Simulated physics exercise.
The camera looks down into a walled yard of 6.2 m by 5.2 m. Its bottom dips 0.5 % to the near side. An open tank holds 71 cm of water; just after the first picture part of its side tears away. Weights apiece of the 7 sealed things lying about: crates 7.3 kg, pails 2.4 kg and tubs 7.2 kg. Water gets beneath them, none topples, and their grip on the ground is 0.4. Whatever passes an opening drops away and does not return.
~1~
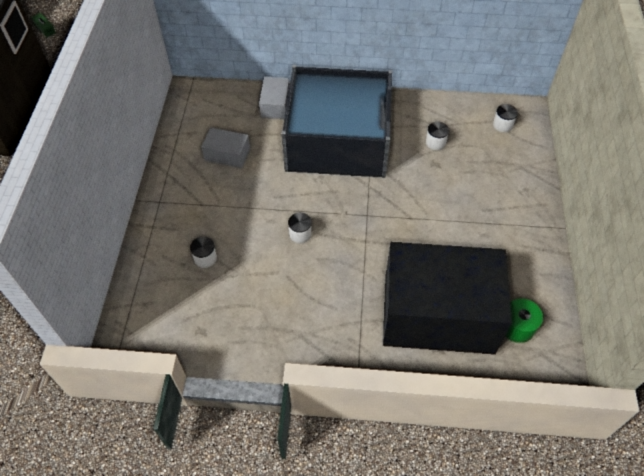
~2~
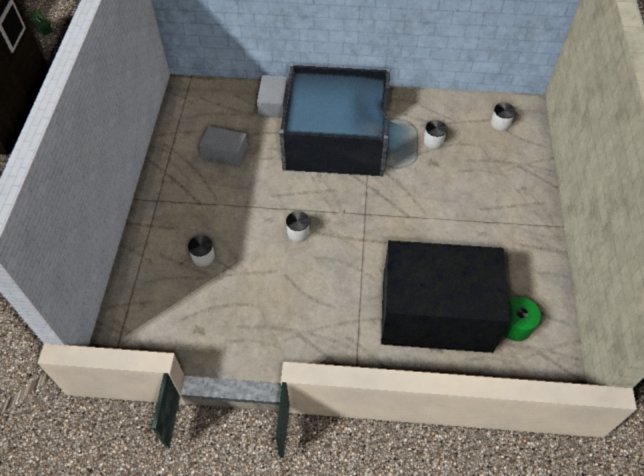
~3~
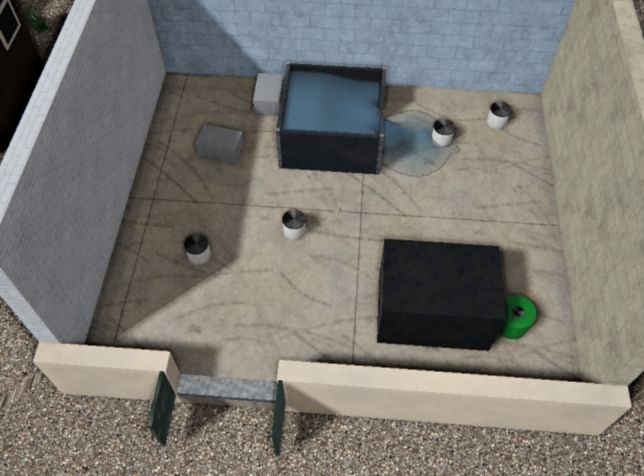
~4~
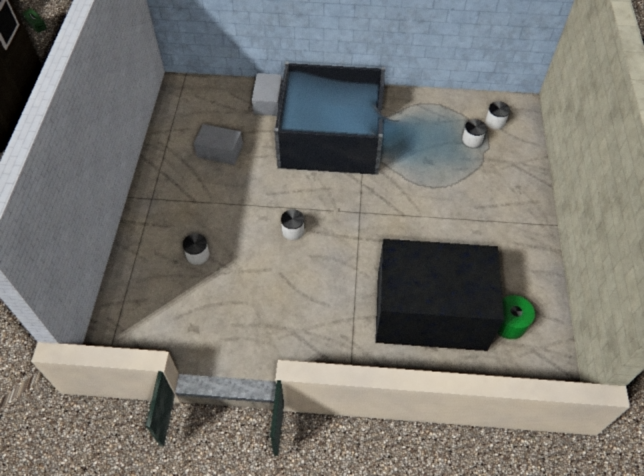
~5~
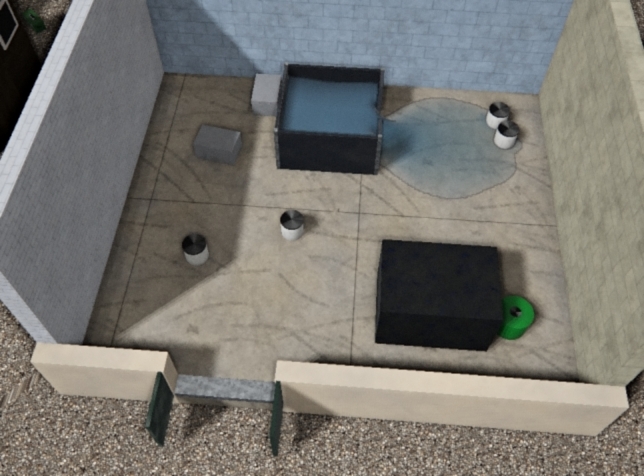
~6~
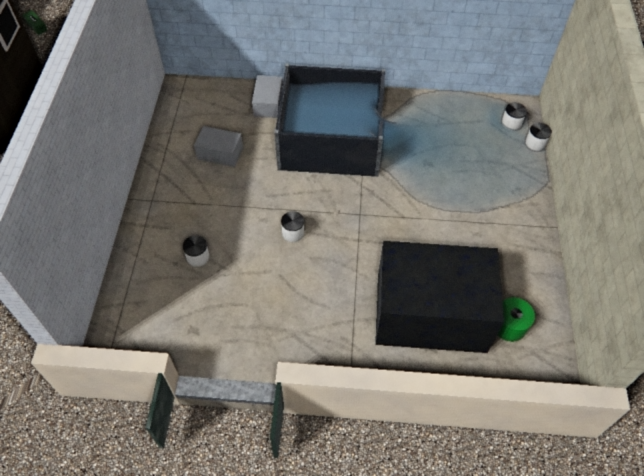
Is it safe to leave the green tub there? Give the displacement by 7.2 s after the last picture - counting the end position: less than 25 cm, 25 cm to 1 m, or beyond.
The green tub travels far.
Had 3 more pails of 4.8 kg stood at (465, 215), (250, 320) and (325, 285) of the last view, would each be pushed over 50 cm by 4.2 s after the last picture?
In that order: More, short of it, under.
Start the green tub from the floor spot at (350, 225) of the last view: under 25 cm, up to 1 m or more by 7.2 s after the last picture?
It holds its place.
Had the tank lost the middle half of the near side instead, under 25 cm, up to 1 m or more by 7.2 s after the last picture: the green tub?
Then the green tub moves a short way.
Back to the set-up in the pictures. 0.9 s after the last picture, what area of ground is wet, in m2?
Roughly 10.0 m2.
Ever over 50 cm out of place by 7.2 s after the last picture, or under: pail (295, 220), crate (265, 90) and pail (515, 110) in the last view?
In that order: Short of it, short of it, more.
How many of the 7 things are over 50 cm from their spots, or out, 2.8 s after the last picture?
By then 2.
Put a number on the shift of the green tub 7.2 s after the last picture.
Roughly 450 cm.
Then, 0.9 s after the last picture the green tub is near (516, 314), 0.0 m from its start, aground; 0 of 7 are out; 2 afloat.
Then, 2.8 s after the last picture the green tub is near (515, 366), 0.7 m from its start, afloat; 0 of 7 are out; 3 afloat.
Then, 4.8 s after the last picture the green tub is near (283, 342), 2.9 m from its start, aground; 0 of 7 are out; 2 afloat.
Then, 7.2 s after the last picture the green tub is near (136, 308), 4.7 m from its start, aground; 0 of 7 are out; 2 afloat.
